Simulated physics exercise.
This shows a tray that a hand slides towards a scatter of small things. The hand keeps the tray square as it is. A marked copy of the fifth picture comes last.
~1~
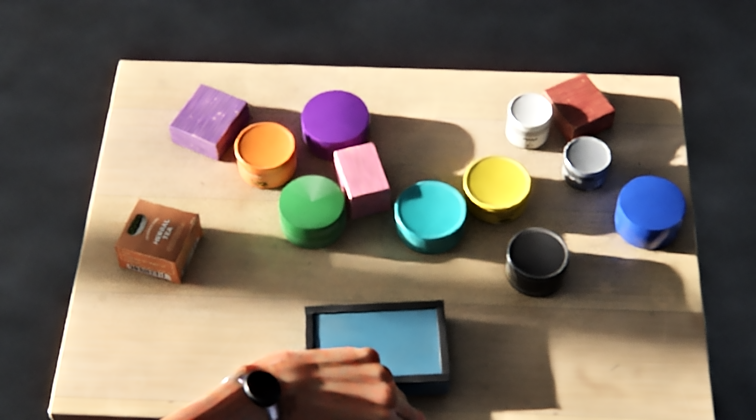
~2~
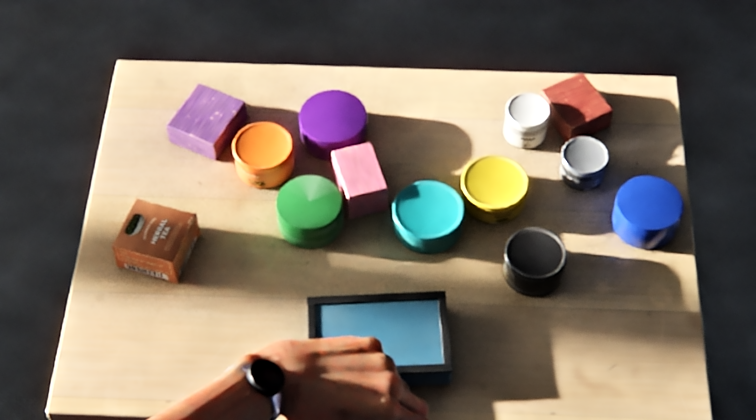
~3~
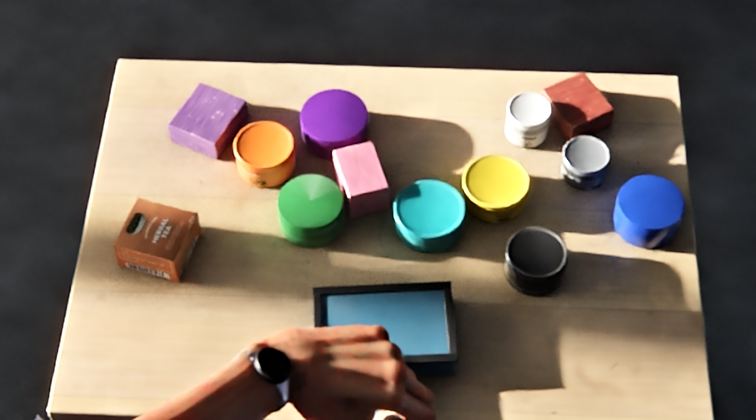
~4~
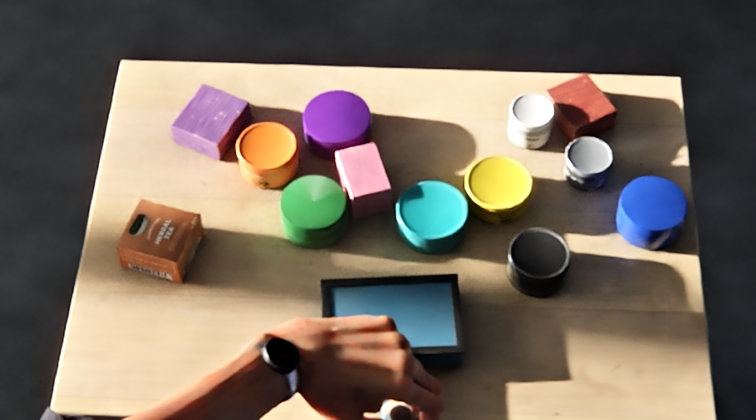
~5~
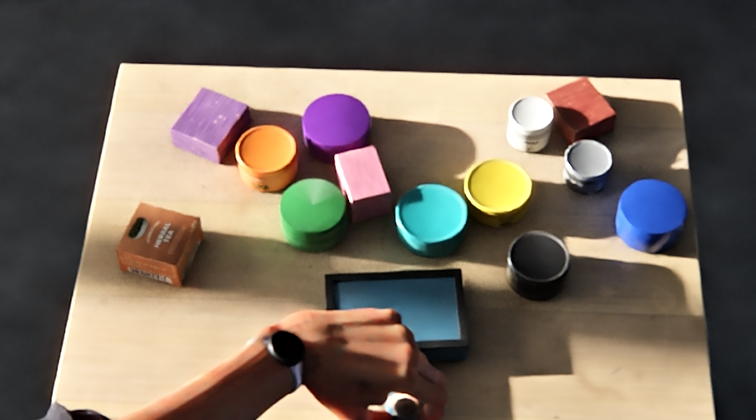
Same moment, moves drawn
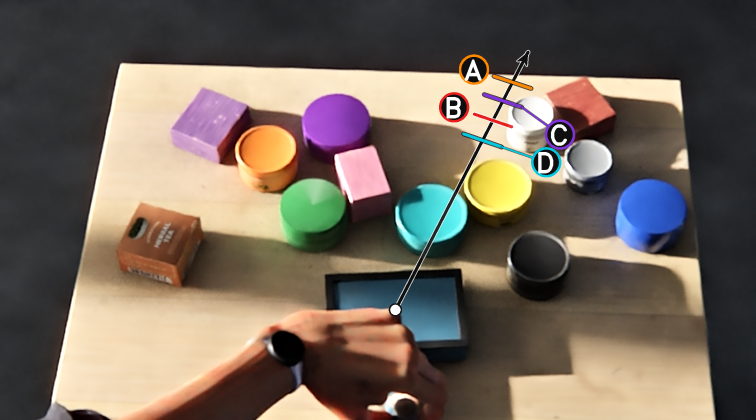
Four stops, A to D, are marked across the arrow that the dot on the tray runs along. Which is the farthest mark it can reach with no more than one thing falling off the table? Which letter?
At B, and not beyond.
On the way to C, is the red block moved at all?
Yes.
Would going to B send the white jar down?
By then, yes.
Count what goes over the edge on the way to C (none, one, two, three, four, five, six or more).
In all, three.
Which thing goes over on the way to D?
The white jar.
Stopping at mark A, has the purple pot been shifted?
Yes.
On the marked copy, A at (513, 82); B at (493, 120); C at (503, 101); D at (483, 140); the arrow from (395, 310) to (528, 52); the white dot at (395, 310).
Taking B. A third of the way, tray (433, 244); yellow jar (504, 181); turquoise jar (431, 181).
Two thirds of the way, tray (468, 176); white jar (532, 78); red block (584, 108).
When it is over, tray (492, 129); white jar over the edge; yellow jar (502, 73); one fallen.
As for the rest, A drops three; C drops three; D is within the limit but short.
